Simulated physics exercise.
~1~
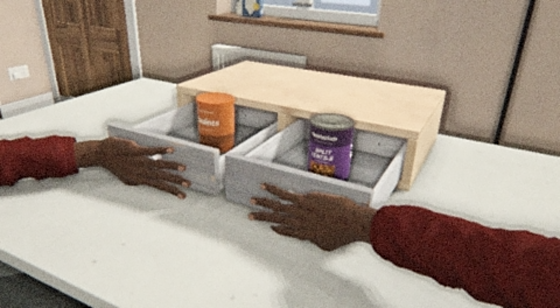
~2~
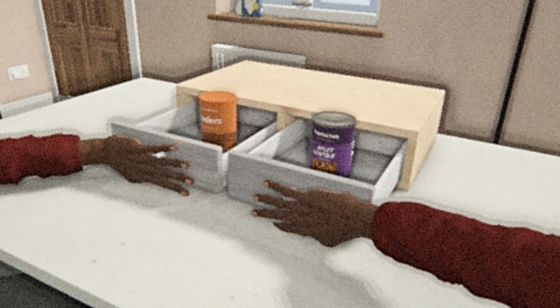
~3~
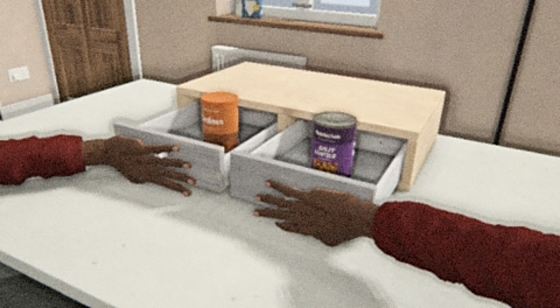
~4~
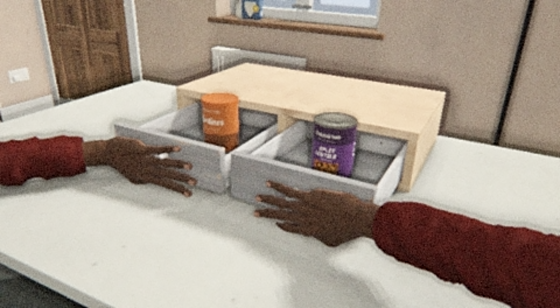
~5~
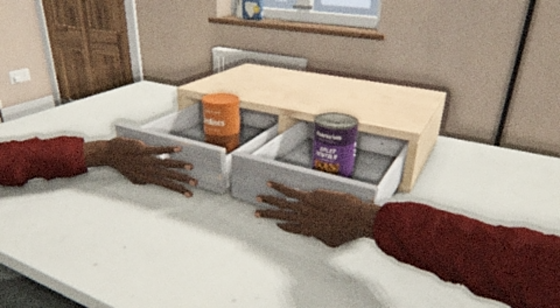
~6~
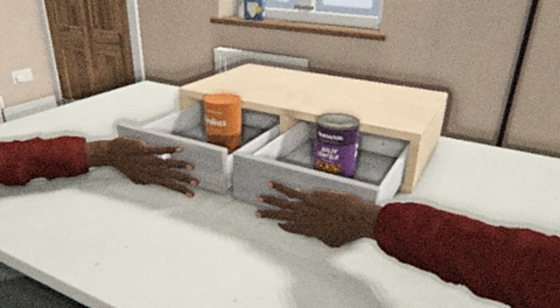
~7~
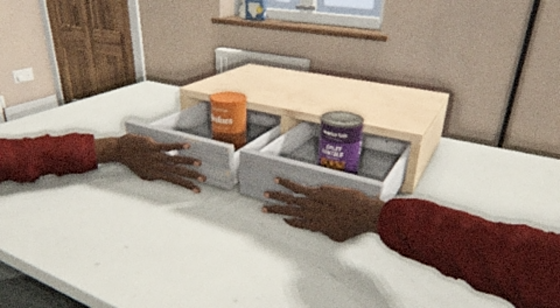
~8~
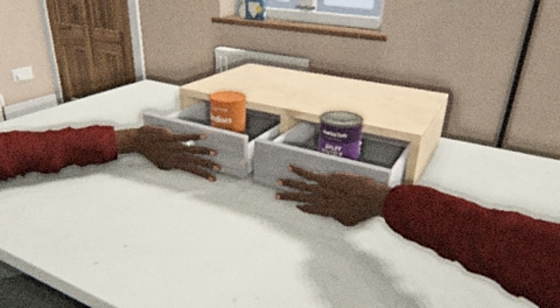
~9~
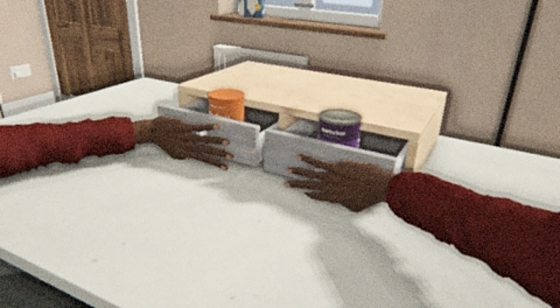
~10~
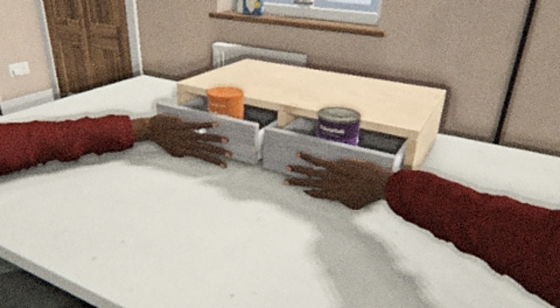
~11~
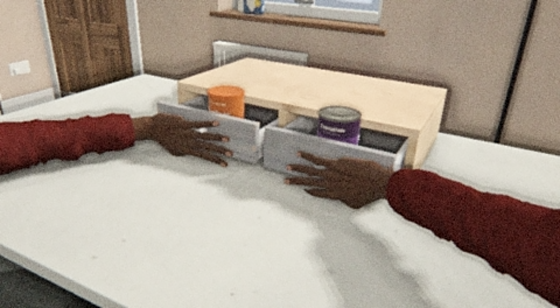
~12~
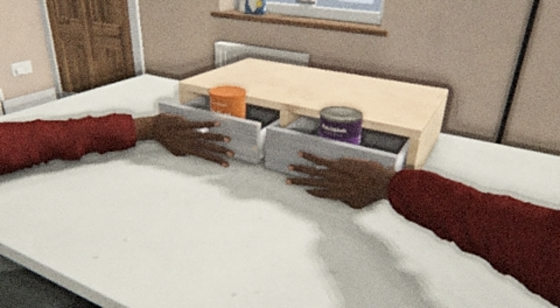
The clip shows two open drawers in a low wooden chest on a white table, the left holding an orange pot and the right a purple tin. Two hands push the drawers inwards together, but both stop partway and remain partly open, with the containers still upright.
